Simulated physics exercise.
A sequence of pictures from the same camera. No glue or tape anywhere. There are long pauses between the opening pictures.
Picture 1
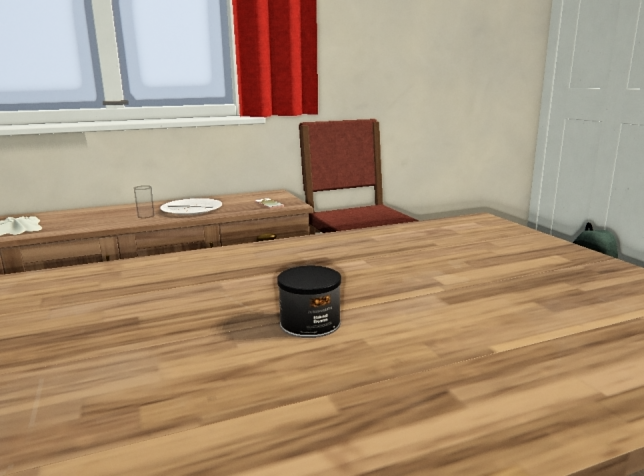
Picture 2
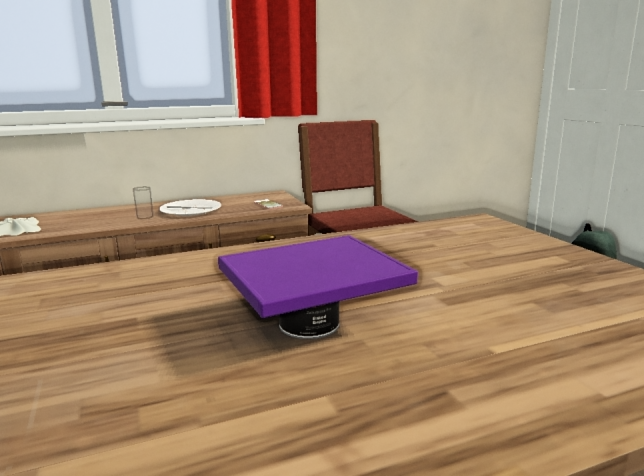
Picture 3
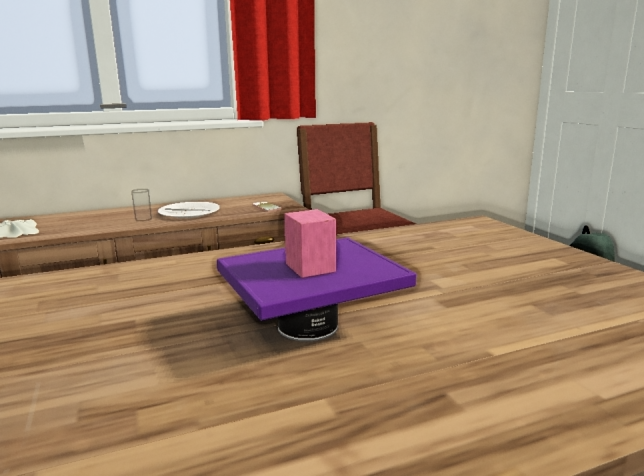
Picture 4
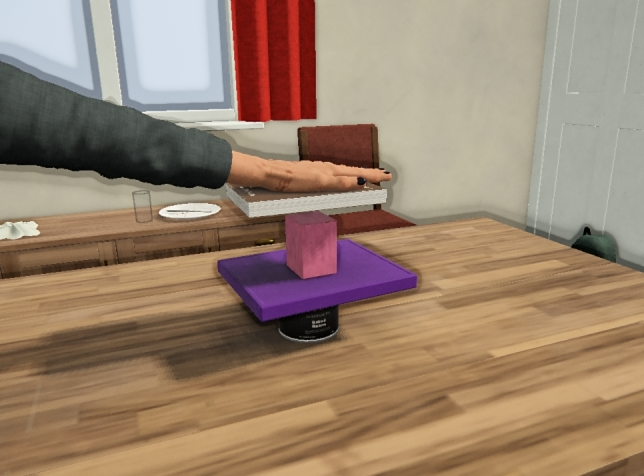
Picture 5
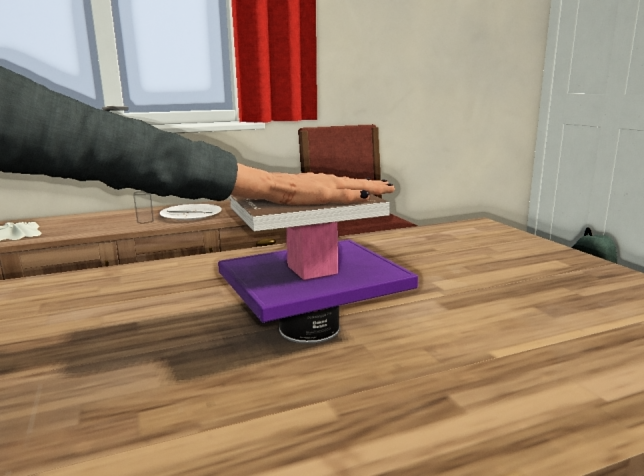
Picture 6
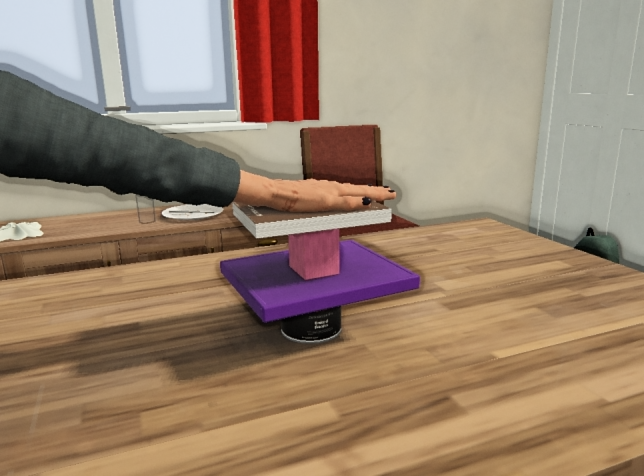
We see a black tub on a wooden table, then a purple tray on top of it and a pink block on the tray, before a hand lowers a brown book onto the block and stays resting on it.
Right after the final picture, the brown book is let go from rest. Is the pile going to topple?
I predict no tumble.
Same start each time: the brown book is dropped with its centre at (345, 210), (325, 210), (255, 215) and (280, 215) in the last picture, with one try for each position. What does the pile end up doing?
Result per try: First toppled, second still standing, third toppled, fourth toppled.
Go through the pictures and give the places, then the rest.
The last thing is not in view yet; black tub (310, 301), in the first picture.
The last thing is not in view yet, in the second picture.
The last thing is not in view yet; purple tray (312, 272), in the third picture.
On its way; brown book (303, 193), in the fourth picture.
On its way; brown book (307, 205); pink block (312, 245), in the fifth picture.
In place under the hand; brown book (309, 212); purple tray (315, 274), in the sixth picture.
Then, 0.30 s on from there, no change.
Then, 0.70 s on from there, brown book resting near (309, 212).
In the end, all 4 unmoved. At the end, from the last picture's camera, brown book near (309, 212). The pile stays up.
